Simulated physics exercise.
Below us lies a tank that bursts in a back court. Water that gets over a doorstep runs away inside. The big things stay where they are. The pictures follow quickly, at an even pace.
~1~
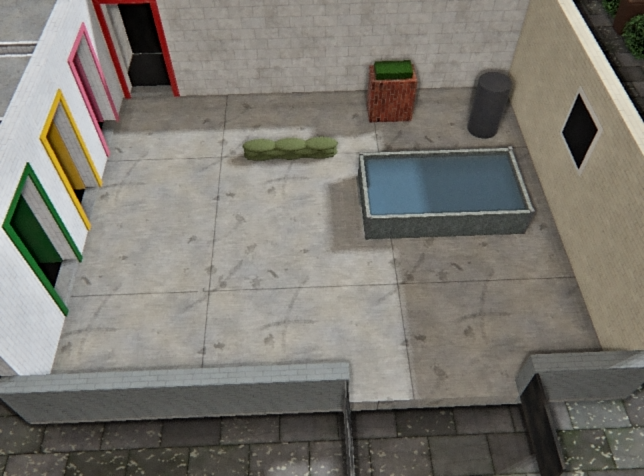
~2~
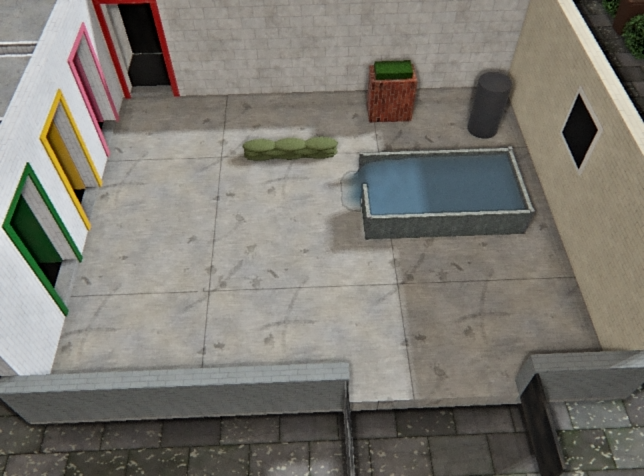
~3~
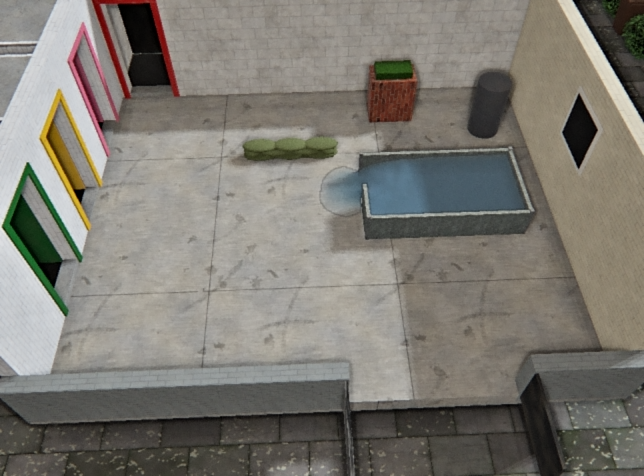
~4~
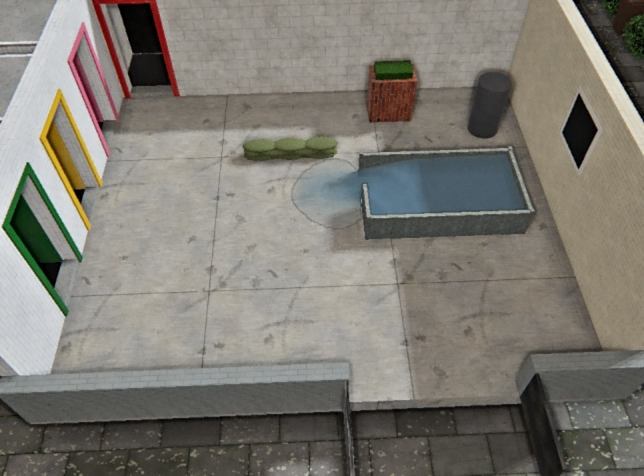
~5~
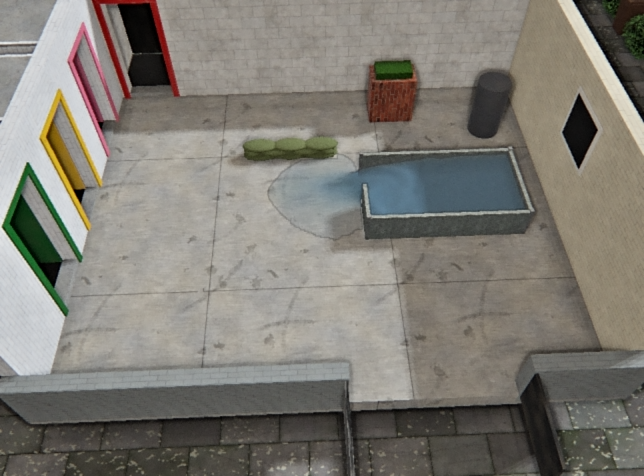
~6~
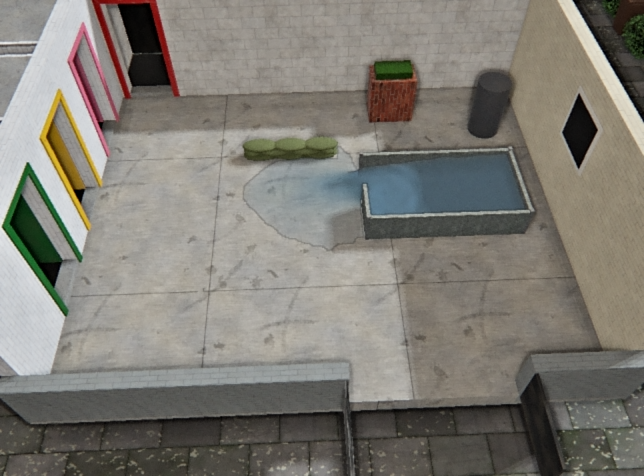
Water pours from a gap at the left end of a rectangular grey tank, which at first stands whole and still in a paved back court seen from high above. Green, yellow and pink doorways line the white left wall, a red one stands at the back, and a low green hedge and reddish planter sit nearby. The thin pool spreads leftward across the pale paving in a widening rounded patch, while the view stays fixed.
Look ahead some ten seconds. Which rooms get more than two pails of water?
The pink door admits no more than that; the red door admits no more than that; the green door admits no more than that; the yellow door lets in a lot.
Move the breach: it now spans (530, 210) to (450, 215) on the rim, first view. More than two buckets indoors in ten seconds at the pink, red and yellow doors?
My reading: Pink door holds; red door keeps below it; yellow door lets less in.
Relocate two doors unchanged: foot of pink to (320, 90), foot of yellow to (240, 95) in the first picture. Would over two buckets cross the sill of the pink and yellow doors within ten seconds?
The pink door lets less in, the yellow door stays under.
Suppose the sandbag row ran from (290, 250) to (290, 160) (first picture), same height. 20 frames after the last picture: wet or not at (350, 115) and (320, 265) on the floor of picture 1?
As listed: Covered, covered.
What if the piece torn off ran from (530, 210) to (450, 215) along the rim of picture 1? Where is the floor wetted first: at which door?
First comes the door marked green.
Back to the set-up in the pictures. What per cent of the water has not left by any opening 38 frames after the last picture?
Near 90 in a hundred.
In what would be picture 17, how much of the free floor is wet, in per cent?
I make it 25 per cent.
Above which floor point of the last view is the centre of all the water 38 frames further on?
Close to (296, 218).
A moment on, water covers 15 % of the floor; the pink door not reached, the red door not reached, the green door not reached, the yellow door not reached.
Next, water covers 25 % of the floor; the pink door not reached, the red door not reached, the green door not reached, the yellow door not reached.
Then, water covers 35 % of the floor; the pink door wet at the sill, nothing in, the red door not reached, the green door wet at the sill, nothing in, the yellow door over two buckets in.
Later, water covers 40 % of the floor; the pink door under two buckets in, the red door wet at the sill, nothing in, the green door wet at the sill, nothing in, the yellow door far over two buckets in.
In the end, water covers 60 % of the floor; the pink door under two buckets in, the red door wet at the sill, nothing in, the green door wet at the sill, nothing in, the yellow door far over two buckets in.
